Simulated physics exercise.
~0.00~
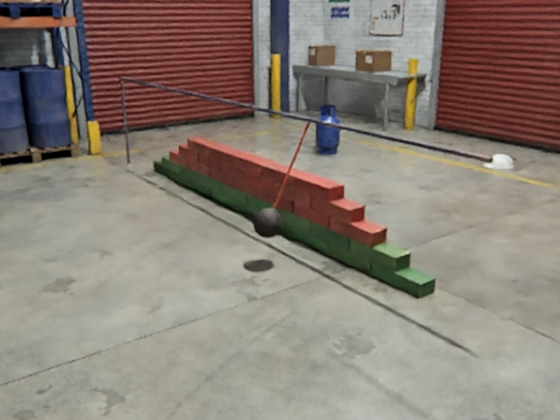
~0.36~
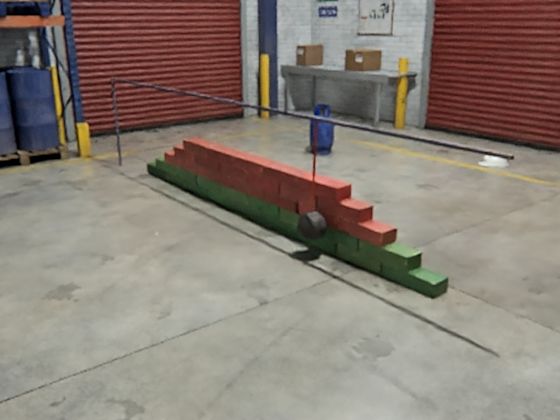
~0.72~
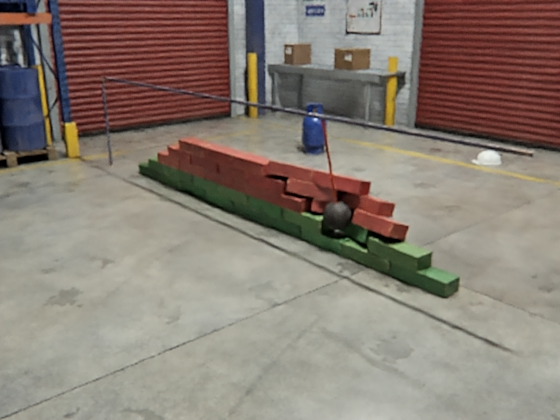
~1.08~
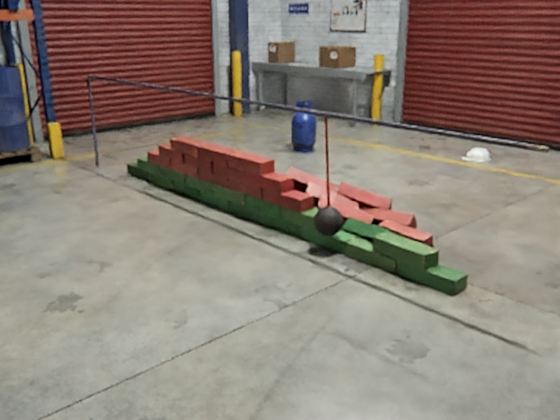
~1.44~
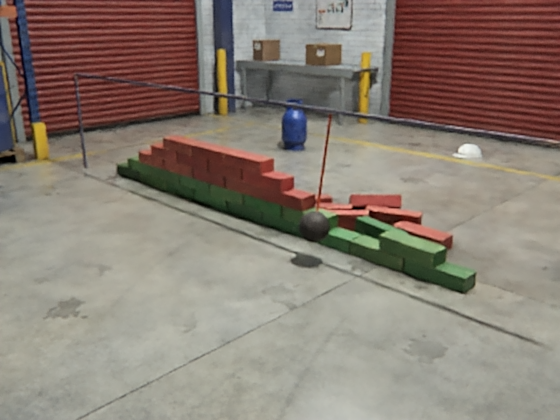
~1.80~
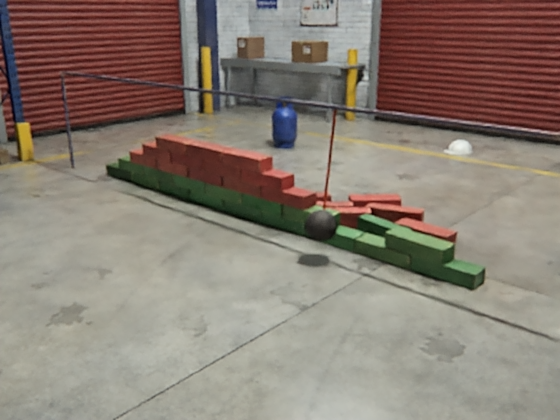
A dark ball hanging on a red line swung into the right part of a low stepped wall of red and green blocks, knocking several red ones loose behind it, then swung back and hung near the gap while the left side stayed standing.
